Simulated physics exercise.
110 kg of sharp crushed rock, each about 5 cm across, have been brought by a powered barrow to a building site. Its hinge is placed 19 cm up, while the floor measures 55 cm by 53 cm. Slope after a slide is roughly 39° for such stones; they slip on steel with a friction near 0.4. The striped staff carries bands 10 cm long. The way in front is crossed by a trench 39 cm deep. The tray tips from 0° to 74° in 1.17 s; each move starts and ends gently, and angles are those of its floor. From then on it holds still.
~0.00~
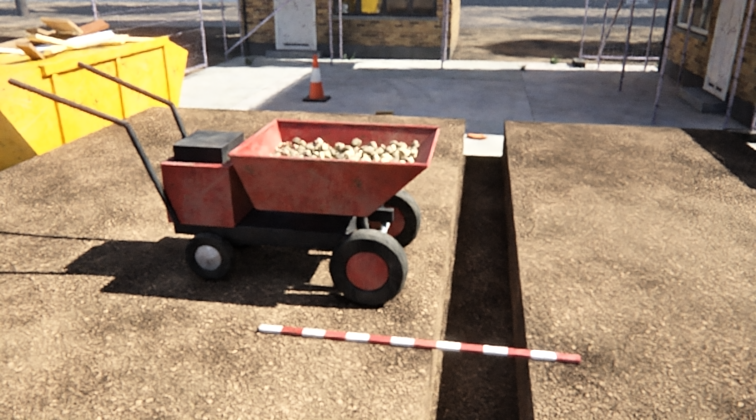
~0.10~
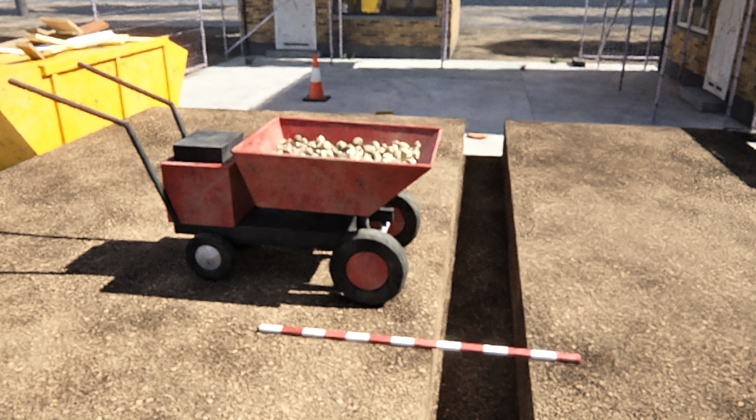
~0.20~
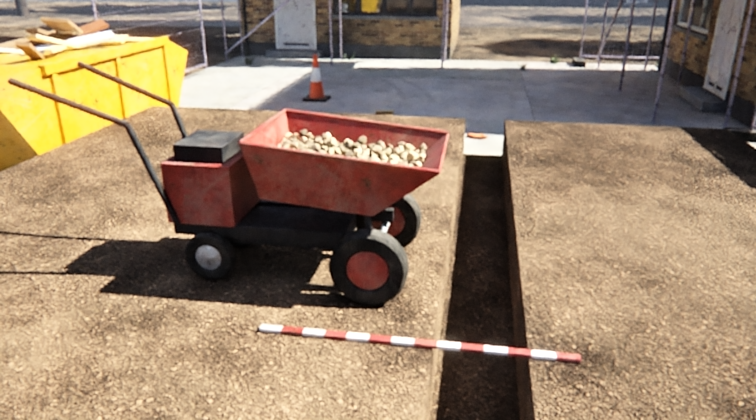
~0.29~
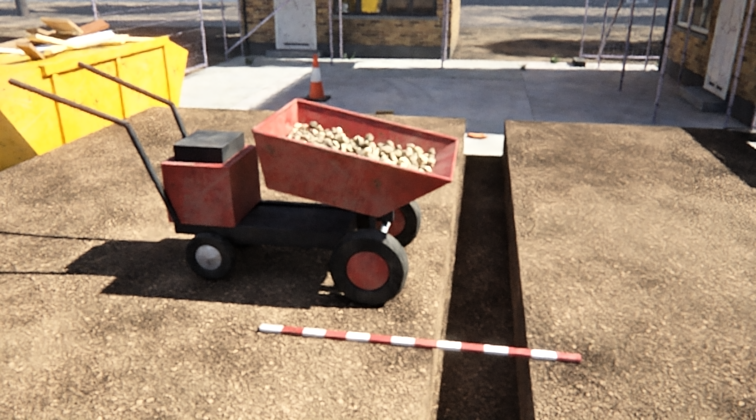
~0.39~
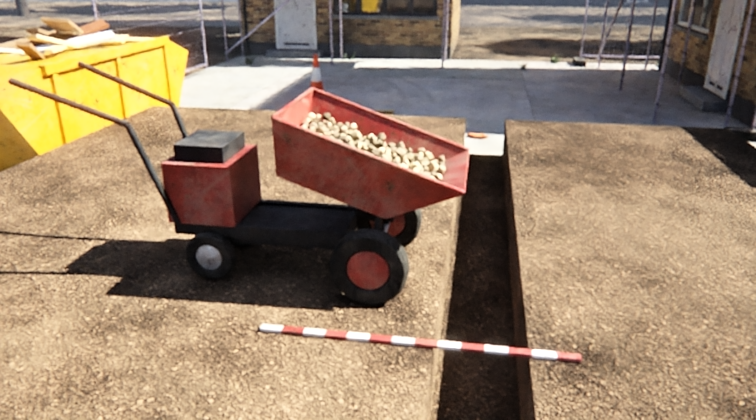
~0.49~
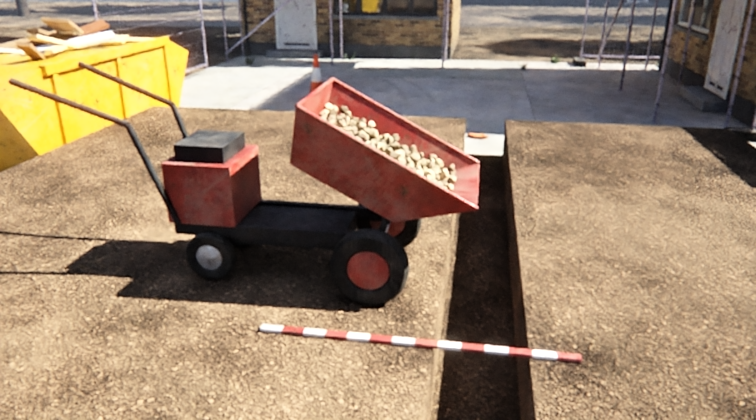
The red tray of a small wheeled barrow, loaded with pale stones, slowly tilted, its left end rising and its right end lowering over the edge of a narrow trench, while the wheels stayed still.
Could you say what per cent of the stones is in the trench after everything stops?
I would put it at 68 per cent.
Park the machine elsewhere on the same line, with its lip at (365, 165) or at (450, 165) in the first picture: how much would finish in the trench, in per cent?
I'd expect close to 100 per cent at the first and 15 per cent at the second.
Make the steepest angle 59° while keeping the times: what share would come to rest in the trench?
In that case some 40 per cent.
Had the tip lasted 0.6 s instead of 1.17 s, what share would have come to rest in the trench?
Something close to 50 per cent.
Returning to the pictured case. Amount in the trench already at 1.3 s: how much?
Roughly 25 percent of the load.
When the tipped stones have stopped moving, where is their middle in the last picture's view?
I'd put it close to (505, 330).
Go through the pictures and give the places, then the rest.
Lip at (428, 166), floor tilted 0°, highest stones at (352, 149), in the first frame.
The tray is at 1°, its lip at (431, 167); the top of the load is at (331, 148); the stones move at 0.2 m/s on average, in the second frame.
Lip at (439, 172), floor tilted 6°, highest stones at (317, 141); the stones move at 0.4 m/s on average, in the third frame.
The tray is at 12°, its lip at (451, 181); the top of the load is at (315, 133); the stones move at 0.6 m/s on average, in the fourth frame.
Lip at (464, 193), floor tilted 19°, highest stones at (316, 122); the stones move at 0.7 m/s on average, in the fifth frame.
The tray is at 28°, its lip at (477, 209); the top of the load is at (332, 113); the stones move at 0.8 m/s on average, in the sixth frame.
After 0.9 s the floor is at 63°; 100 % in the tray; the foremost stones are at (491, 241).
After 1.3 s the floor is at 74°; 58 % in the tray, 27 % in the trench, 15 % past the trench; the foremost stones are at (577, 297).
After 1.6 s the floor is at 74°; 17 % in the tray, 50 % in the trench, 33 % past the trench; the foremost stones are at (653, 315).
After 3.6 s the floor is at 74°; 0 % in the tray, 68 % in the trench, 32 % past the trench; the foremost stones are at (666, 317).
